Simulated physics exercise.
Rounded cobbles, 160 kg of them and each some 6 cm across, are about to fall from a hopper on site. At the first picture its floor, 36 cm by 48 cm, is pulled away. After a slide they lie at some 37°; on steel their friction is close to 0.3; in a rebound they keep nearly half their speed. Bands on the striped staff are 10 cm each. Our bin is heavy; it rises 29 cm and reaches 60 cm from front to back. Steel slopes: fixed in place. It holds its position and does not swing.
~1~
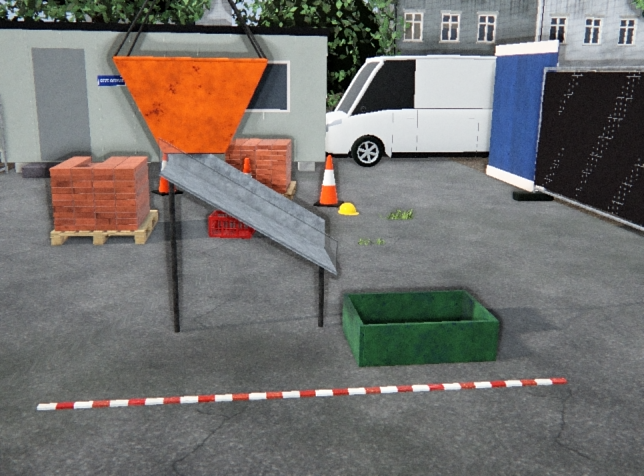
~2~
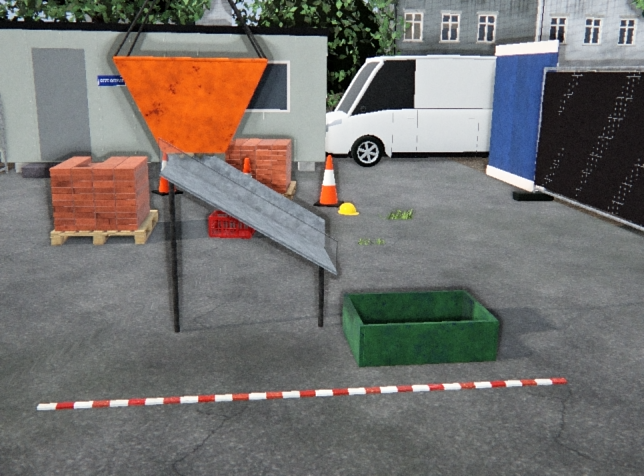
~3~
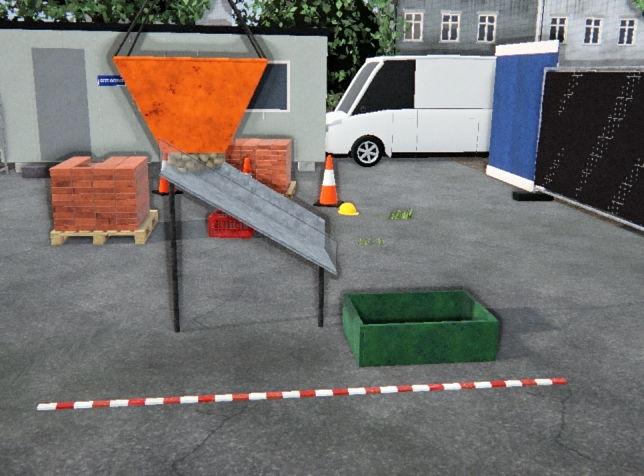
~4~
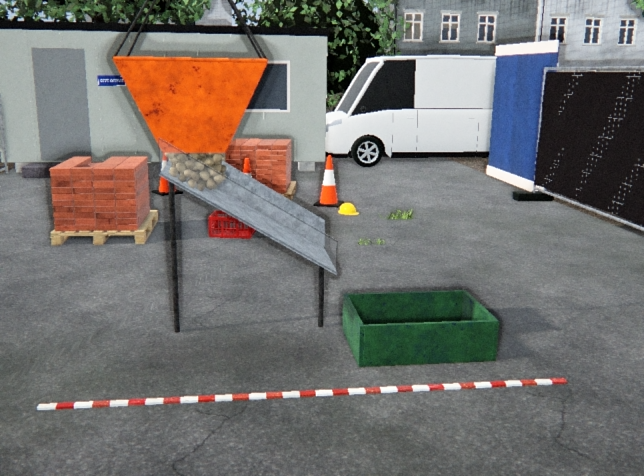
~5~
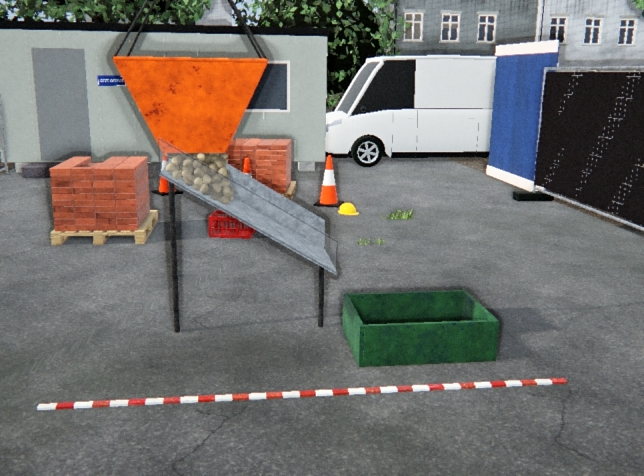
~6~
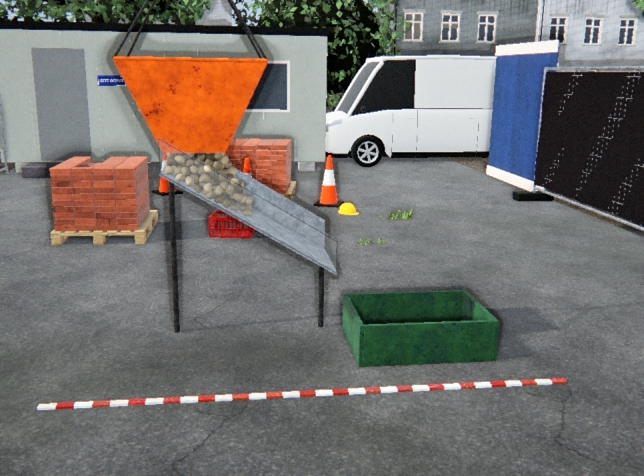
Rounded stones emerge from the orange hopper and slide partway down the sloping grey chute.
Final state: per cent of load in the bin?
99 per cent.
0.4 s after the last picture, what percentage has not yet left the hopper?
Near 20 % is still in there.
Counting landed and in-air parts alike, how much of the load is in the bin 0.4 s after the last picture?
Around 5 per cent at that point.
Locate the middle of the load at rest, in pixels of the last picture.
About (412, 326).
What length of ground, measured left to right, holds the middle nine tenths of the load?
I'd put it at close to 80 cm.
Then, 0.4 s after the last picture, 19 % in the hopper, 73 % on the steel, 5 % falling or lying left of the bin, 3 % falling or lying in the bin; the stones farthest right are at (377, 293).
Then, 0.8 s after the last picture, 0 % in the hopper, 57 % on the steel, 8 % falling or lying left of the bin, 35 % falling or lying in the bin; the stones farthest right are at (472, 332).
Then, 1.4 s after the last picture, 0 % in the hopper, 12 % on the steel, 6 % falling or lying left of the bin, 83 % falling or lying in the bin; the stones farthest right are at (480, 337).
Then, 2.3 s after the last picture, 0 % in the hopper, 1 % falling or lying left of the bin, 99 % falling or lying in the bin, 1 % falling or lying beside or right of the bin; the stones farthest right are at (481, 337).
Then, 4.2 s after the last picture, 0 % in the hopper, 1 % left of the bin, 99 % in the bin, 1 % beside or right of the bin; the stones farthest right are at (489, 346).
